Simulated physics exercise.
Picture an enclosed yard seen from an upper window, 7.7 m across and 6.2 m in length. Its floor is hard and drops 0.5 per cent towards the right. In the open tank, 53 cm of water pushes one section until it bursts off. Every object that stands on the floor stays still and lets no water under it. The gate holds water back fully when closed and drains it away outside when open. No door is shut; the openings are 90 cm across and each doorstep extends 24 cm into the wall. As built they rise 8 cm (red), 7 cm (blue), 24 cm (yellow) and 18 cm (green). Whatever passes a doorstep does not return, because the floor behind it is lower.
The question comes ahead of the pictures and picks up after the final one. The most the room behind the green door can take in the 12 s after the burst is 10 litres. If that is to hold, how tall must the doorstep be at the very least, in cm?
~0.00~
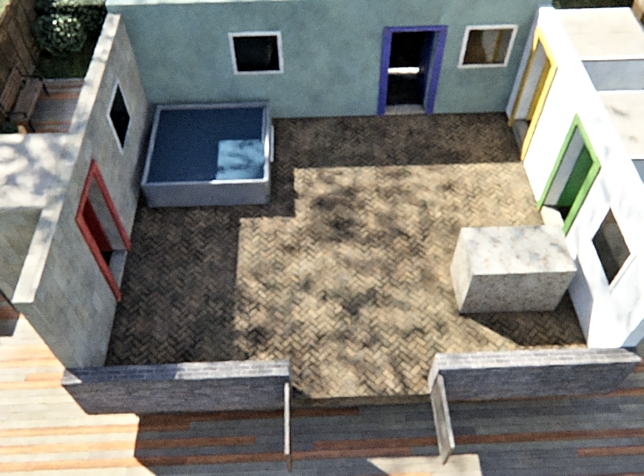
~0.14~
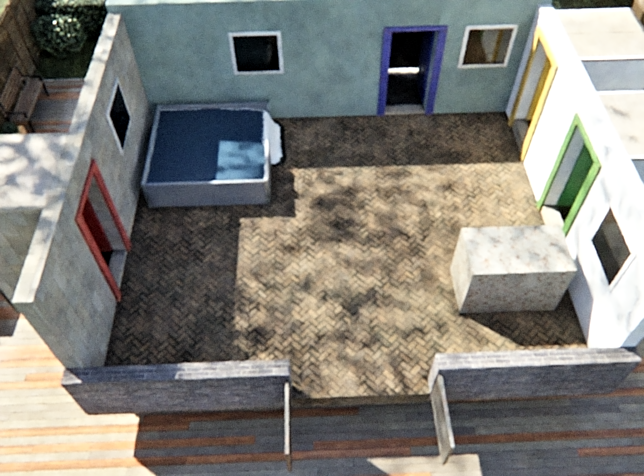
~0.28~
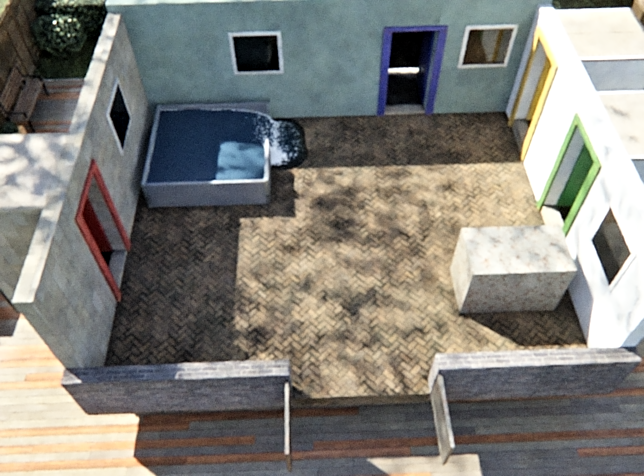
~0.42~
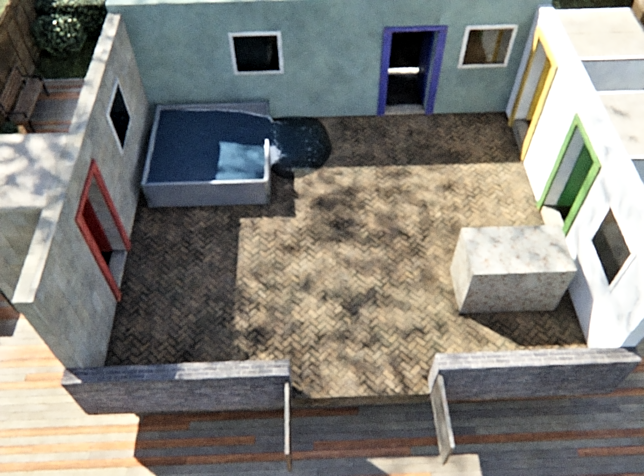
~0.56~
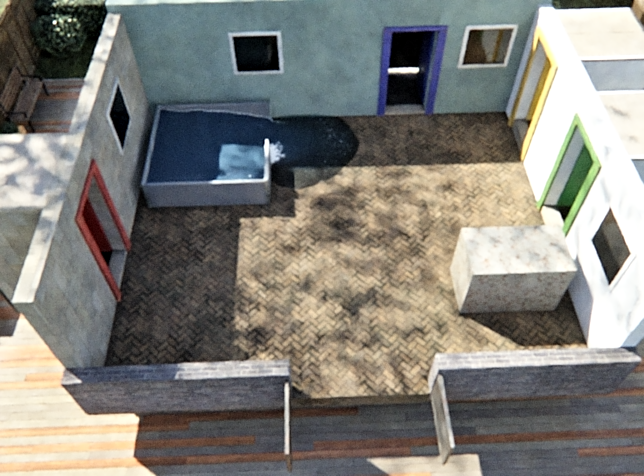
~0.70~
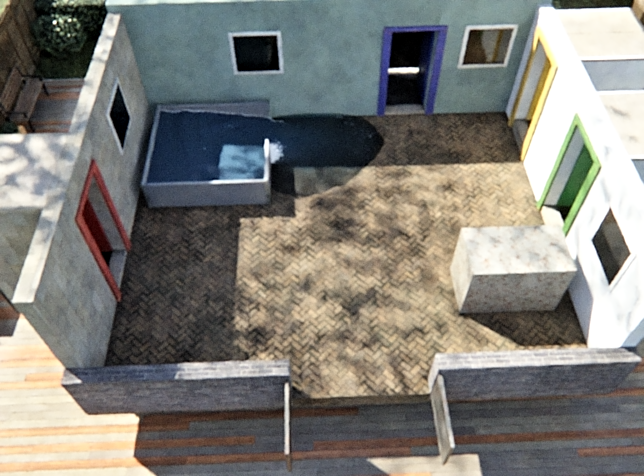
Close to 13.5 cm is just enough.
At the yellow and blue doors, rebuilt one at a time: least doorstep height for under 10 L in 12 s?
Close to 25 cm (yellow) and close to 7.5 cm (blue).
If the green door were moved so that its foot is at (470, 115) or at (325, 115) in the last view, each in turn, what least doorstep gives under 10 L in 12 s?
First place around 16 cm, second around 19 cm.
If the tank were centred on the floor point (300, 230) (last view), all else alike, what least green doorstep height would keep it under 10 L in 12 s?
In that case about 18 cm.
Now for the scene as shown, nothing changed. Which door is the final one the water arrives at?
The red one.
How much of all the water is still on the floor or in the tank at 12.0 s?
Some 98 %.
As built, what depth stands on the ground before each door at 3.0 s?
Lab note, depth in cm: Red 0; blue 9; yellow 28; green 4.
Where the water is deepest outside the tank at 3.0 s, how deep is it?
Close to 30 centimetres.
After 1.4 s water covers 20 % of the floor, deepest (30 cm) near (279, 137); it has not reached the green door.
After 3.0 s water covers 35 % of the floor, deepest (30 cm) near (498, 130); 4 cm at the green door, 0 litres in over its 18 cm doorstep.
After 12.0 s water covers 95 % of the floor, deepest (10 cm) near (531, 261); 10 cm at the green door, 0 litres in over its 18 cm doorstep.
At the green door as built, the water arrived by 3.0 s and peaked near 17 cm at 7.2 s.
Run again over the same 12 s with other heights there, 27 litres in over 11.5 cm, 3 litres over 15.5 cm. The limit of 10 litres is kept from about 13.5 cm up.
